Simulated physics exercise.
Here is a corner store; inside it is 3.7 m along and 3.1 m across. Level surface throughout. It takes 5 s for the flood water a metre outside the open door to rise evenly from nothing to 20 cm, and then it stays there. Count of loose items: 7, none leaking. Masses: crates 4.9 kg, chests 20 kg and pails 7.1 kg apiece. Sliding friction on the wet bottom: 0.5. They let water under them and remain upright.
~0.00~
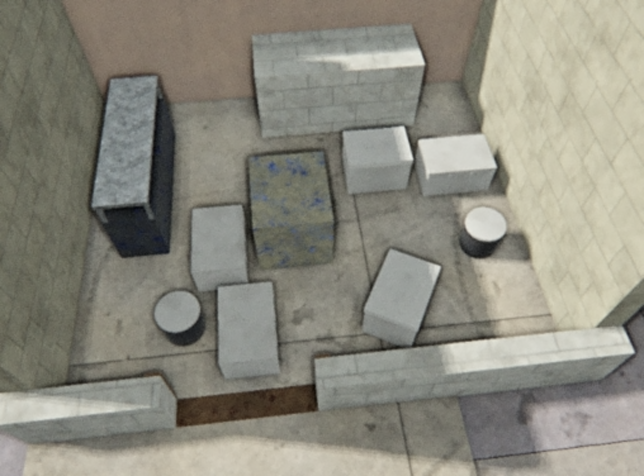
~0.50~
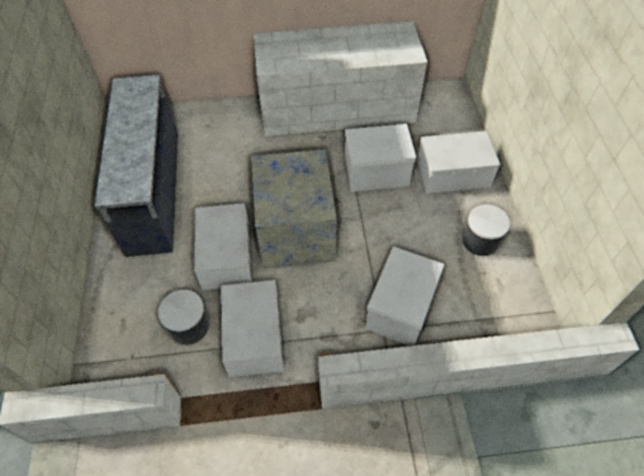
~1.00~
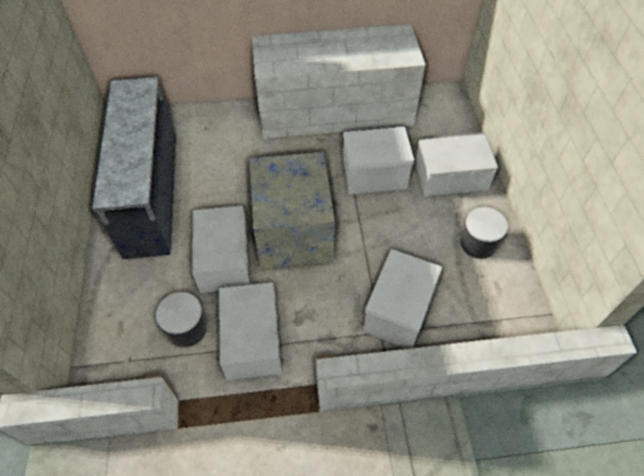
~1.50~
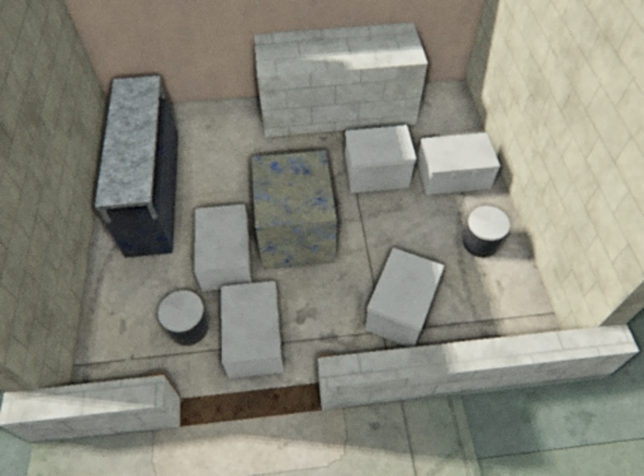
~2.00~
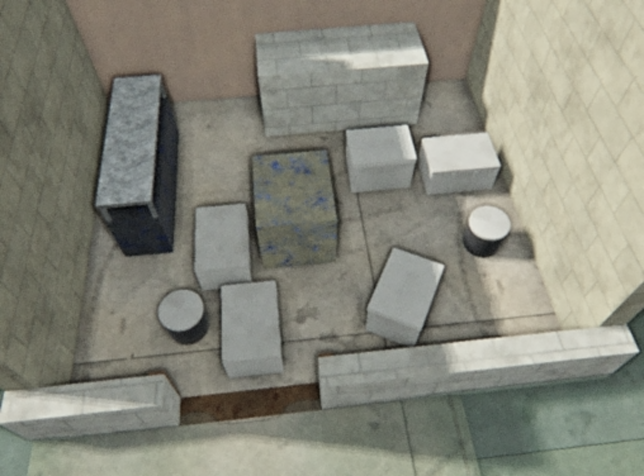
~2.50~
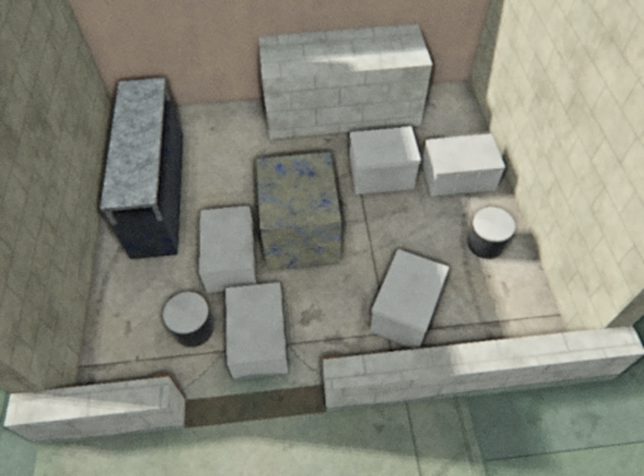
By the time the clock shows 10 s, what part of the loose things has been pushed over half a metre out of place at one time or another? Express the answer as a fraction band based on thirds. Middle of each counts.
The band is one third to two thirds.
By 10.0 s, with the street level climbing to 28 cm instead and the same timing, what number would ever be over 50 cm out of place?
That would give 4.
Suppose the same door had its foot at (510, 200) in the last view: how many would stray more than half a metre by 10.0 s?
Result: 3.
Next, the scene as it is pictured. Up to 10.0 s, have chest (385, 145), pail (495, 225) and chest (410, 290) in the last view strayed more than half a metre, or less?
Taking them in that order, the first is within the limit, the second within the limit and the third within the limit.
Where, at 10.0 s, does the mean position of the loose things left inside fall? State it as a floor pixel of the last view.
Mean position: Approximately (367, 212).
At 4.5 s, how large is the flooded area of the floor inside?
At that time the wet patch spans about 3.5 m2.
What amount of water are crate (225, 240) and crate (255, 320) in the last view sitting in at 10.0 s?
Some 16 cm at the first, some 8 cm at the second.
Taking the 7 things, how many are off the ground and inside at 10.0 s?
At that moment 4.
After 3.5 s 0 of 7 are over 50 cm from their spots; 0 afloat.
After 4.5 s 0 of 7 are over 50 cm from their spots; 1 afloat.
After 7.0 s 3 of 7 are over 50 cm from their spots; 3 afloat.
After 10.0 s 3 of 7 are over 50 cm from their spots, and 4 have been at some point; 4 afloat.
